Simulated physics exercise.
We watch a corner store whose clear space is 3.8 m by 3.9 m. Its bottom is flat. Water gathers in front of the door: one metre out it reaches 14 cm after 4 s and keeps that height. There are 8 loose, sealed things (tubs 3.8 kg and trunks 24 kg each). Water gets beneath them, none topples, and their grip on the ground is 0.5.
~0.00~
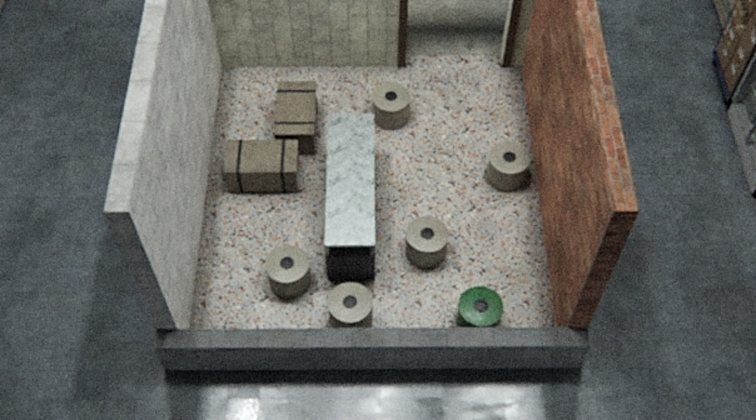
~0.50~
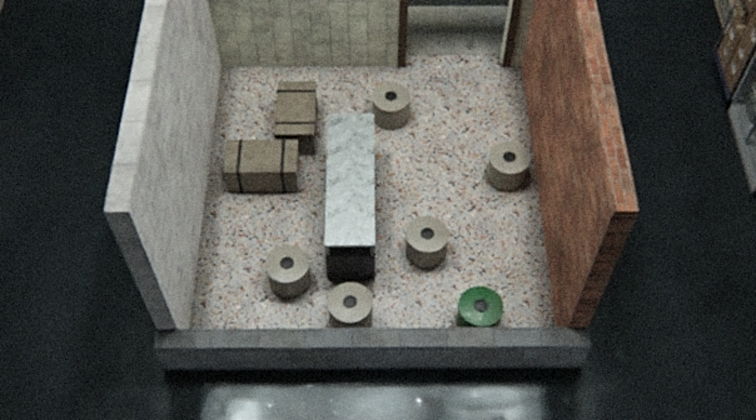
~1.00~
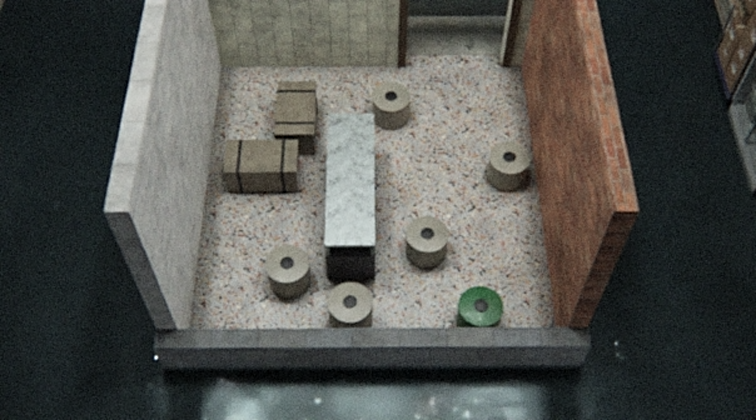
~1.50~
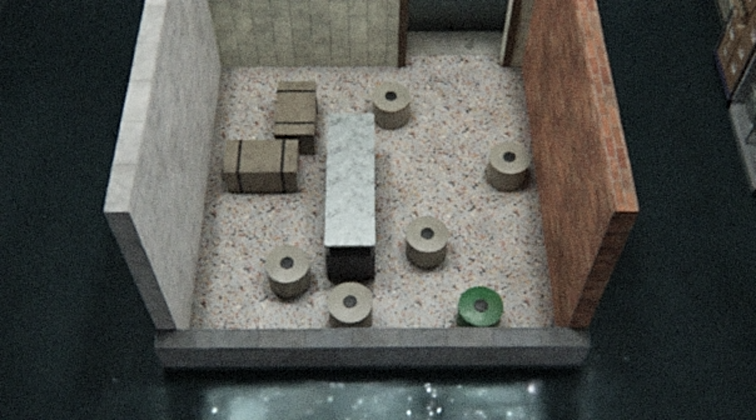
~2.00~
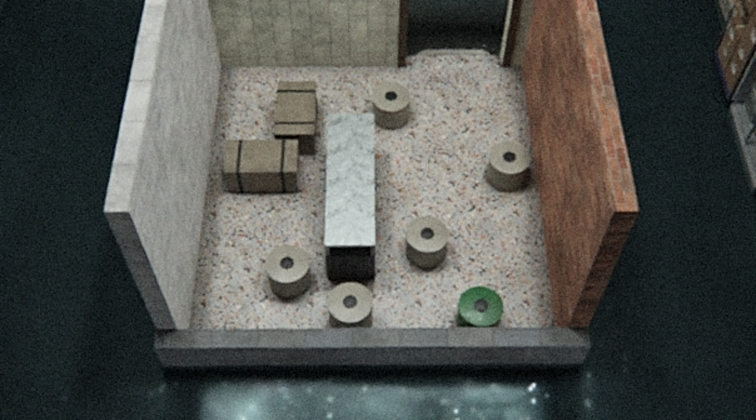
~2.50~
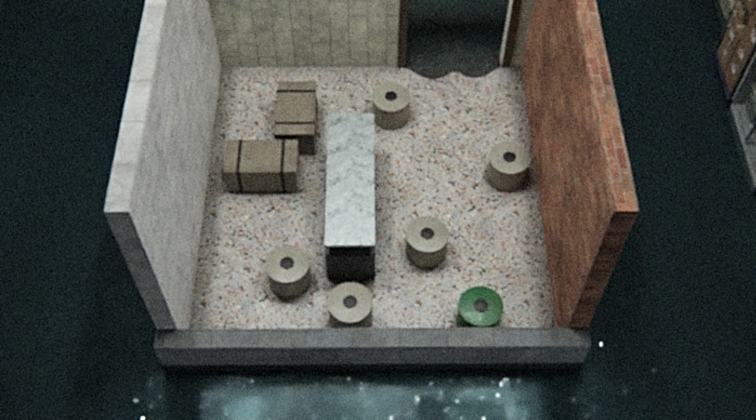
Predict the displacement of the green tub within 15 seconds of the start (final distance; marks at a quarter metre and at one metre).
Green tub gets carried off.
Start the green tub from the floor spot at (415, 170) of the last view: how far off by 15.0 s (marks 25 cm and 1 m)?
It travels far.
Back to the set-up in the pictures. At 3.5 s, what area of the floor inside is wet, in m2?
About 1.0 m2.
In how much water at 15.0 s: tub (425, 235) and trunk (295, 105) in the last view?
Roughly 6 and 6 cm.
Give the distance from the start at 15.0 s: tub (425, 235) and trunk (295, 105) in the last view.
In that order: 140 cm, 5 cm.
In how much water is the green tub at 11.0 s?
About 10 cm.
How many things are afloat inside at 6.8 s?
I count 4.
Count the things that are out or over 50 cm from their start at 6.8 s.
By then 3.
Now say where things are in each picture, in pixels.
In the first picture, the green tub at (481, 306), on the bottom; 0.0 m2 under water; 0 of 8 have shifted.
In the second picture, the green tub at (481, 306) rests on the ground; water covers 0.0 m2; 0 of 8 have shifted.
In the third picture, the green tub at (481, 306), on the bottom; water covers 0.0 m2; 0 of 8 have shifted.
In the fourth picture, the green tub at (481, 306), on the bottom; water covers 0.0 m2; 0 of 8 have shifted.
In the fifth picture, the green tub at (481, 306), on the bottom; water covers 0.0 m2; 0 of 8 have shifted.
In the sixth picture, the green tub at (481, 306) rests on the ground; water covers 0.1 m2; 0 of 8 have shifted.
After 3.5 s the green tub is near (481, 306), 0.0 m from its start, aground; 0 afloat.
After 6.8 s the green tub is near (481, 312), 0.1 m from its start, afloat; 4 afloat.
After 11.0 s the green tub is near (404, 268), 0.9 m from its start, afloat; 6 afloat.
After 15.0 s the green tub is near (279, 215), 2.3 m from its start, afloat; 6 afloat.
